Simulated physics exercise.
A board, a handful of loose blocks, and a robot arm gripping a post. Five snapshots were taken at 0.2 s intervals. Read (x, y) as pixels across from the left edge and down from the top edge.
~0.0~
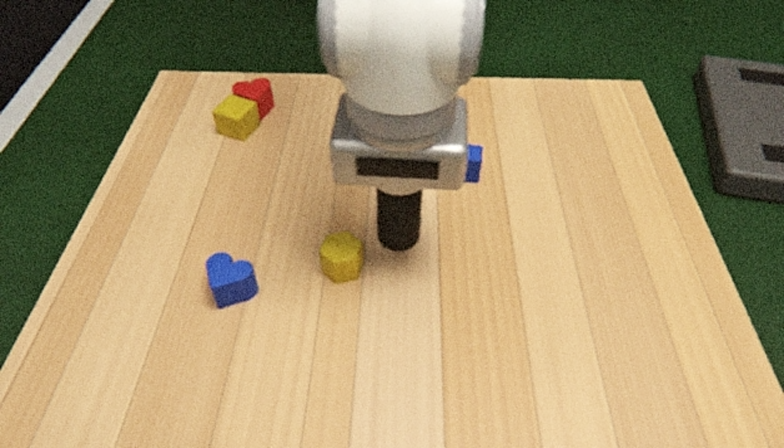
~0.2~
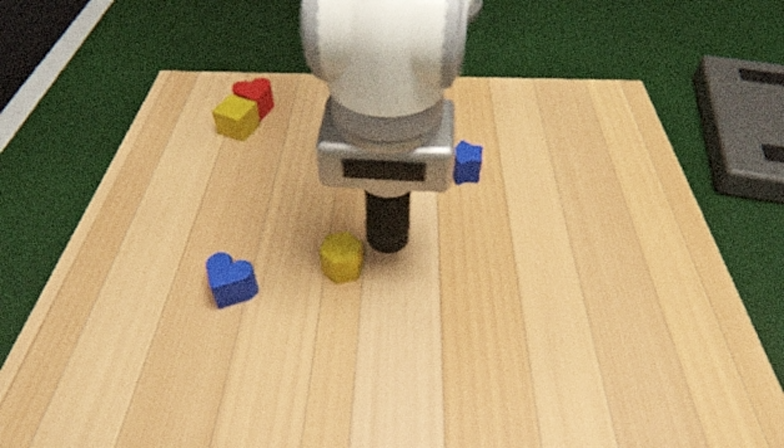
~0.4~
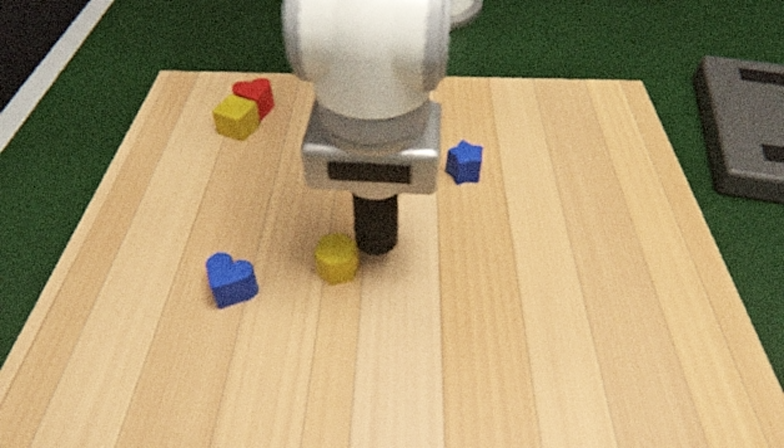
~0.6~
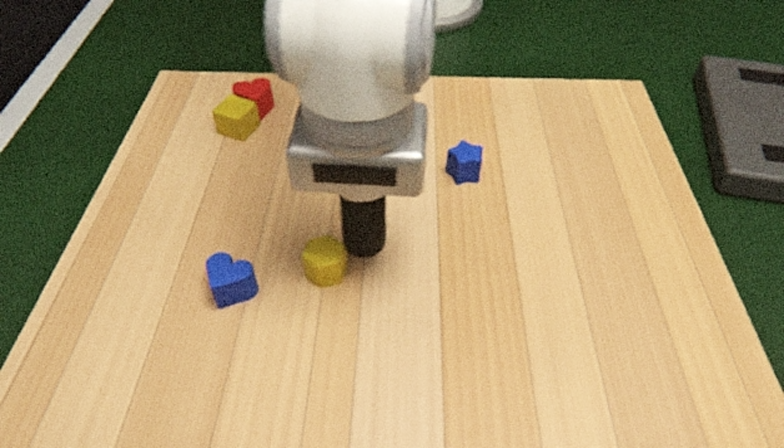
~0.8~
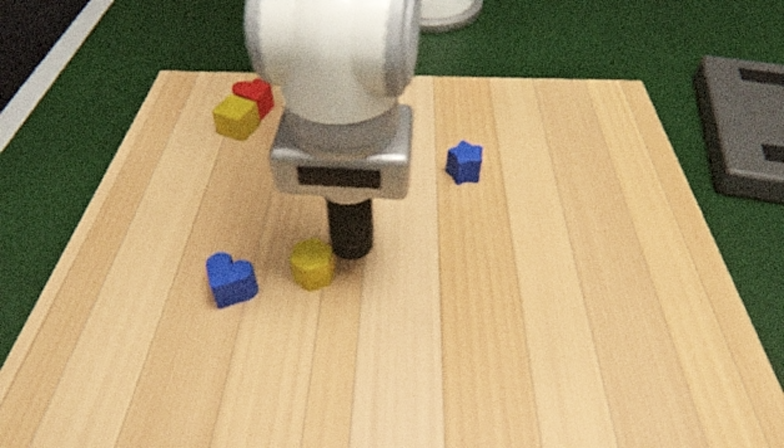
A robot arm gripping a dark post moved slightly left across a wooden table, meeting a yellow six-sided block and pushing it a short way toward a blue heart-shaped block, while the other blocks stayed still.
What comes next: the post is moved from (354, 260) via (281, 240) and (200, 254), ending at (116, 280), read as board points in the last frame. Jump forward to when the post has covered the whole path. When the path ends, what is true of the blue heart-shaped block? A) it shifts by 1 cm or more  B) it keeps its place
My answer is option B.
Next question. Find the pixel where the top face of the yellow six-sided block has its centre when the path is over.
For the centre of its top, I'd go with (282, 251).
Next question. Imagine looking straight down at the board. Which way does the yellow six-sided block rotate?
Direction: Anticlockwise.
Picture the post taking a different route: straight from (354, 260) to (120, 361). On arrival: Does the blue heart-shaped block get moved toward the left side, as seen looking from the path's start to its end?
I believe not.
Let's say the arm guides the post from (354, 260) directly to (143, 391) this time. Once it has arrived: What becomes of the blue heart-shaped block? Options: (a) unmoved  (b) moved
The correct letter is b.
What follows on the original path. One third of the way, post (277, 225); yellow six-sided block (282, 251), turned 90° anticlockwise.
Two thirds of the way, post (194, 239); yellow six-sided block (282, 251), turned 90° anticlockwise.
At the end, post (107, 265); blue heart-shaped block not moved; yellow six-sided block (282, 251), turned 90° anticlockwise.
